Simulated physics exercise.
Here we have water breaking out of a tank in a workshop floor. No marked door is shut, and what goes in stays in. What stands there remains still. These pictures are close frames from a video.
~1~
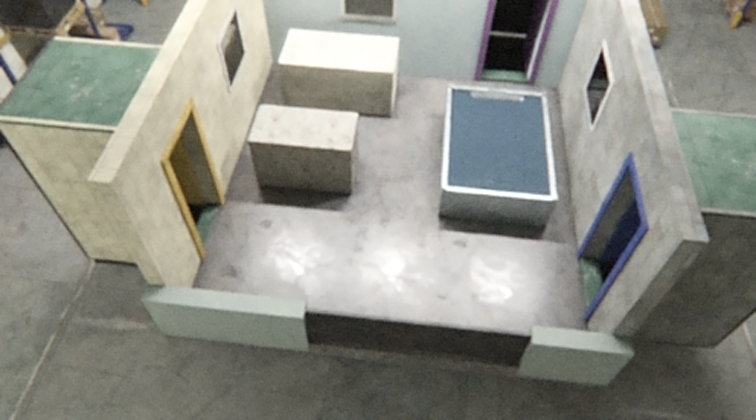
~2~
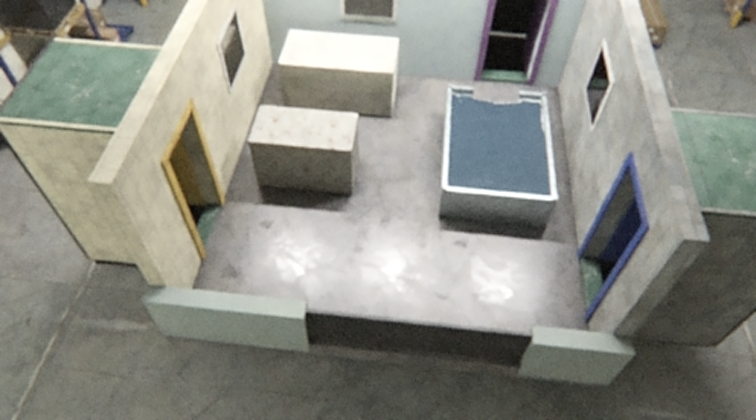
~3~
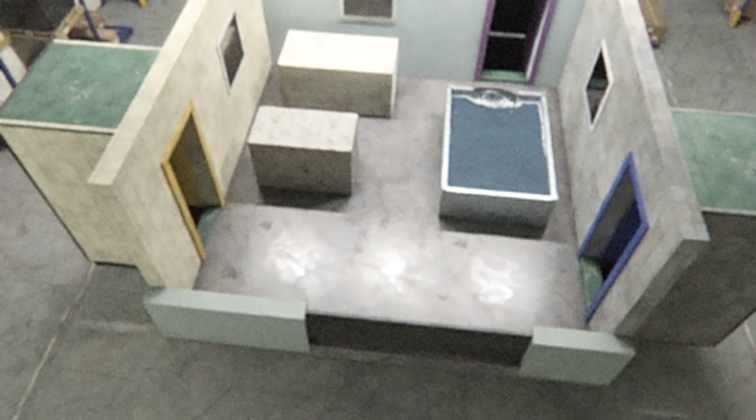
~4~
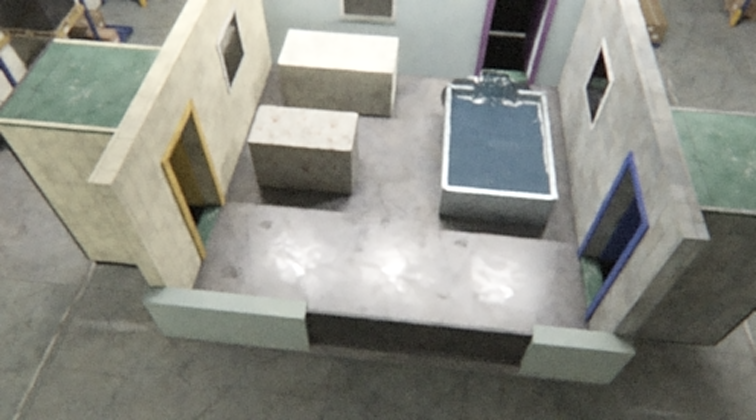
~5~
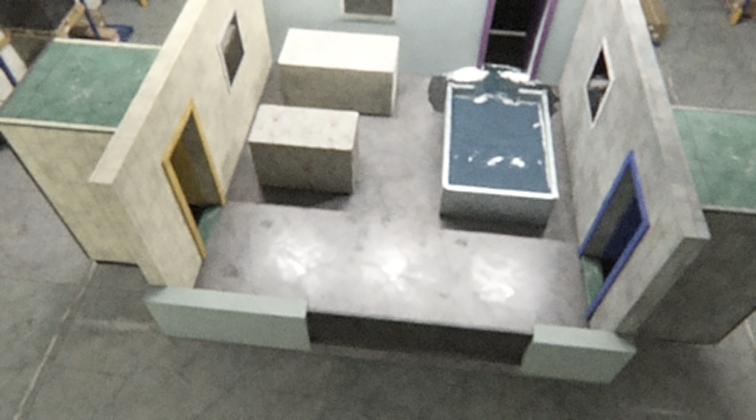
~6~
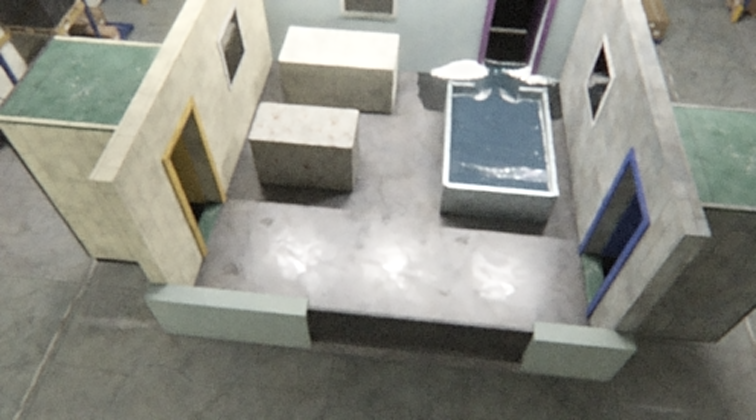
The footage shows an open tank of dark blue water inside a roofless mock-up room with pale blocks; the water stirs at the tank's far end, then pours out over the floor behind it, spreading to both sides.
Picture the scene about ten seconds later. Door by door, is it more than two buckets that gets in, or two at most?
Yellow door - two at most; blue door - two at most; purple door - more than two.
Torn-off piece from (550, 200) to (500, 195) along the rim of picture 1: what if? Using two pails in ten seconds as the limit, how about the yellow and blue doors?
The yellow one goes past it, the blue one goes past it.
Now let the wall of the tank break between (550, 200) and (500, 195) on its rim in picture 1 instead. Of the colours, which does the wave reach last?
I'd say the purple one.
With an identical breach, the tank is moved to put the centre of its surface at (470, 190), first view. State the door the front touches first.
Door noted: The one in purple.
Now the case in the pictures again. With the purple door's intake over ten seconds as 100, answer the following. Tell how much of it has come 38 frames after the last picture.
It works out at roughly 90 percent of the ten-second total.
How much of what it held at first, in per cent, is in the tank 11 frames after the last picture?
Estimate: Some 62 %.
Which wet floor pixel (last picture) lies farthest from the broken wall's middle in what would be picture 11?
The flood front should get to about (345, 69).
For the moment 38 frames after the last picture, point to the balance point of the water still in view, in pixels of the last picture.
The balance point is around (453, 159).
A moment on, water covers 15 % of the floor; the yellow door not reached, the blue door not reached, the purple door far over two buckets in.
Next, water covers 20 % of the floor; the yellow door not reached, the blue door not reached, the purple door far over two buckets in.
Then, water covers 40 % of the floor; the yellow door not reached, the blue door wet at the sill, nothing in, the purple door far over two buckets in.
Later, water covers 75 % of the floor; the yellow door wet at the sill, nothing in, the blue door wet at the sill, nothing in, the purple door far over two buckets in.
In the end, water covers 95 % of the floor; the yellow door wet at the sill, nothing in, the blue door wet at the sill, nothing in, the purple door far over two buckets in.
